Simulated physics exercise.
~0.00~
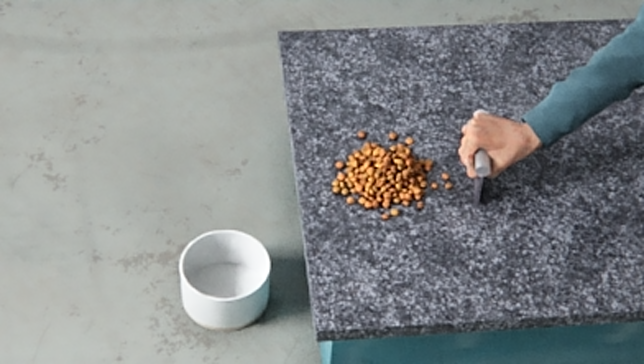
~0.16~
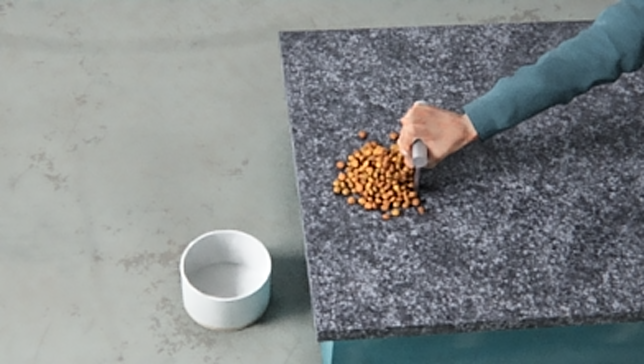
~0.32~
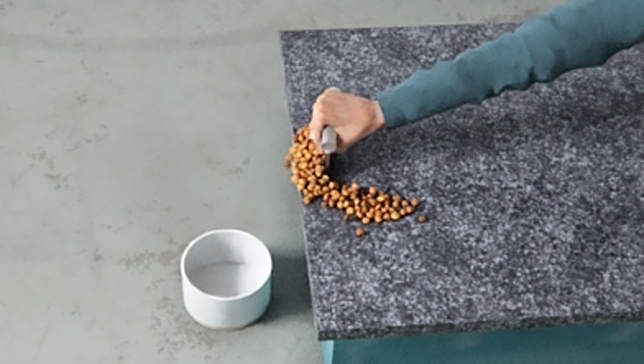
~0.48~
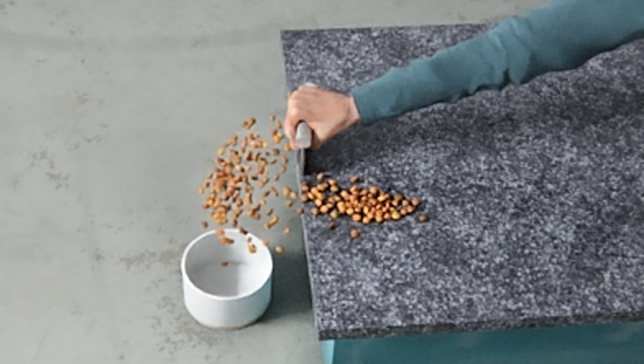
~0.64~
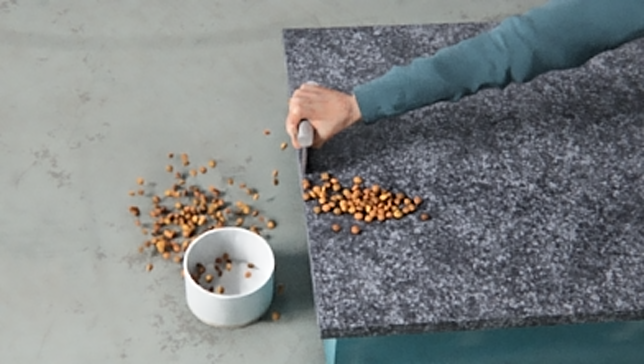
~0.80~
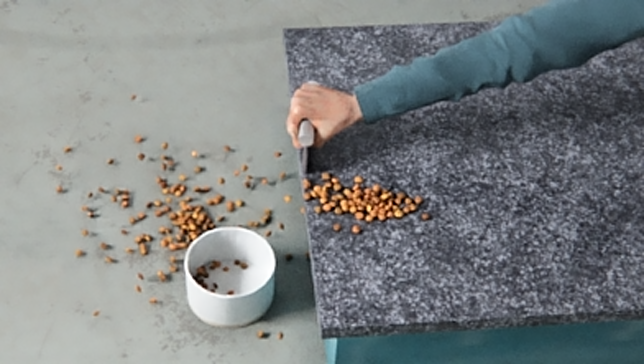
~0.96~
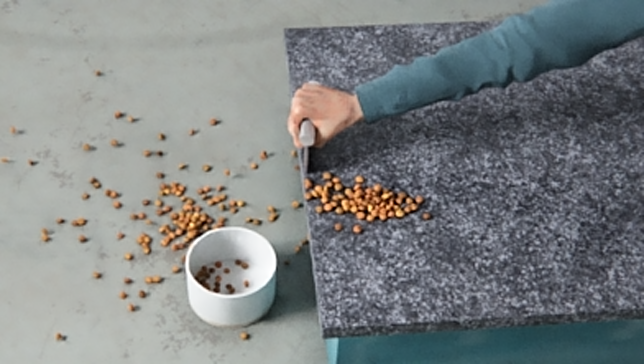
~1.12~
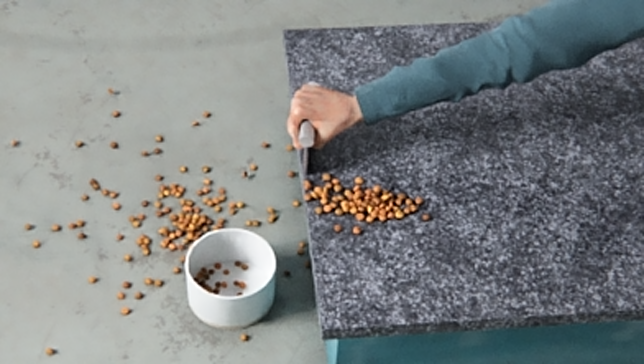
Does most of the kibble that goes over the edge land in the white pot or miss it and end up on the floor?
Most of it misses the white pot and scatters across the floor, with only a few pieces landing inside.
